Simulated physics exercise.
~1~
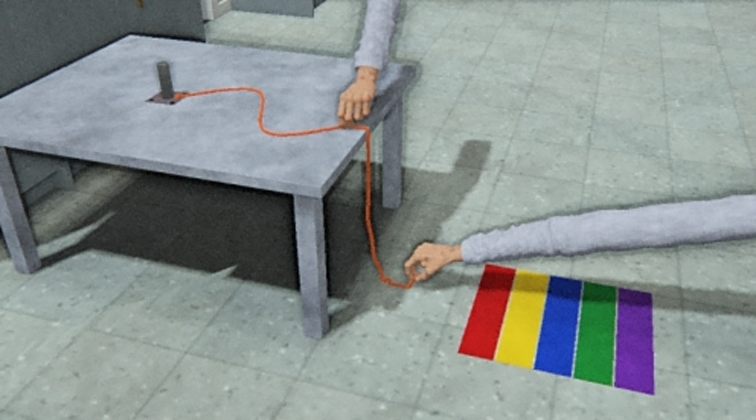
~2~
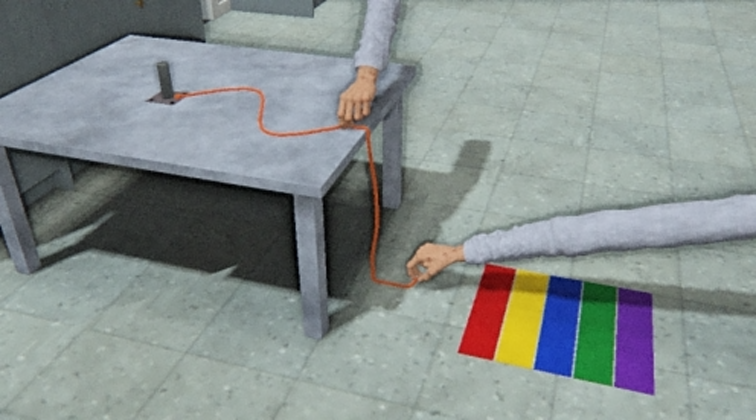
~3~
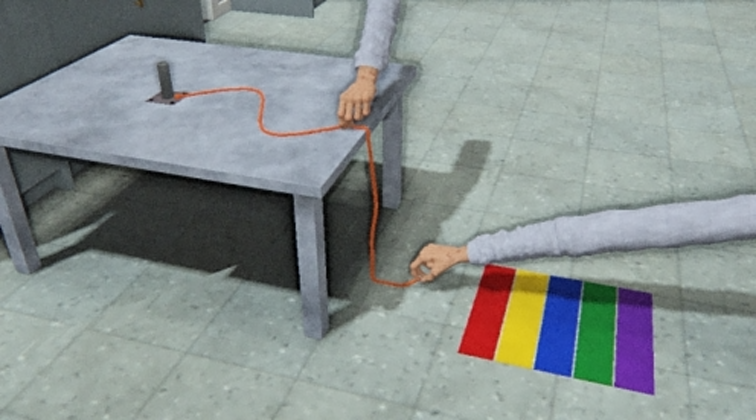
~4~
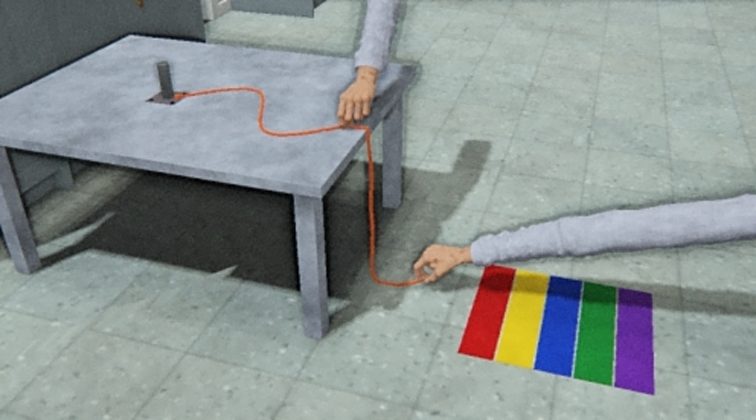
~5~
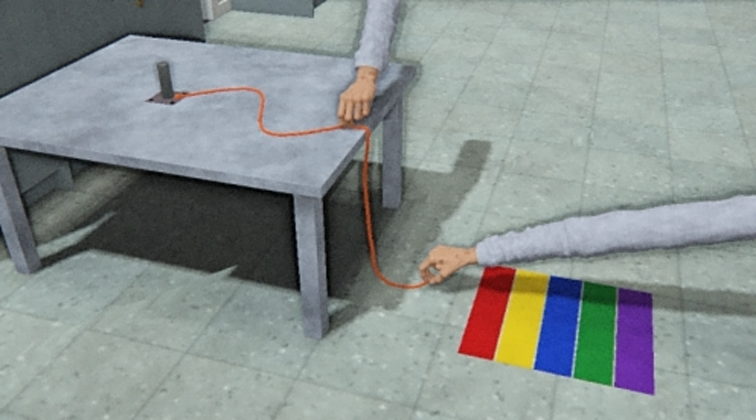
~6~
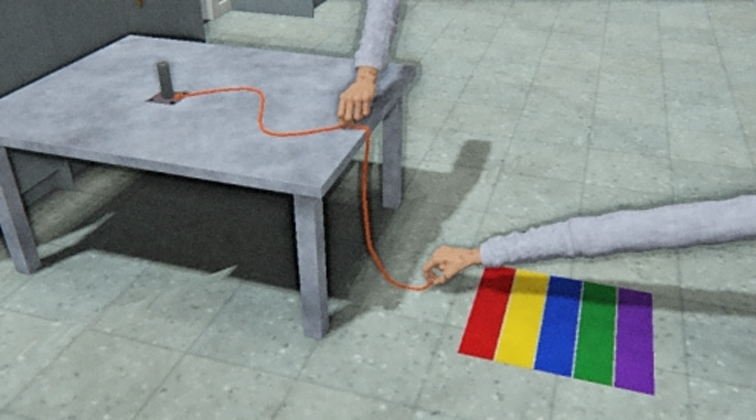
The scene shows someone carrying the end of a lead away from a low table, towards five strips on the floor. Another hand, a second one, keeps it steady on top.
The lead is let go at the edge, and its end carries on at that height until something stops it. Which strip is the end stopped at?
Stopped at purple.
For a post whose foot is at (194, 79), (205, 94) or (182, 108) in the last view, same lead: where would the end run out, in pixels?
First close to (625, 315), next close to (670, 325), last close to (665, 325).
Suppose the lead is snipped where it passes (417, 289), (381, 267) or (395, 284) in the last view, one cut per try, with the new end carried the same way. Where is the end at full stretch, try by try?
In order, it comes to rest around (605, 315), (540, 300) and (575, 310).
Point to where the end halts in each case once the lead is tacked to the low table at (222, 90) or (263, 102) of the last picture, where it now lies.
Try one gives (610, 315); try two gives (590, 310).
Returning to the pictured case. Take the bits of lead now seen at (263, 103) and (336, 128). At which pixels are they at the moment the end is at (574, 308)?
The two spots arrive at (289, 110) and (385, 177).
Soon after, end near (574, 308); over blue.
After that, end near (611, 315); over green.
At the stop, end near (633, 319); over purple. It gets as far as the purple strip.
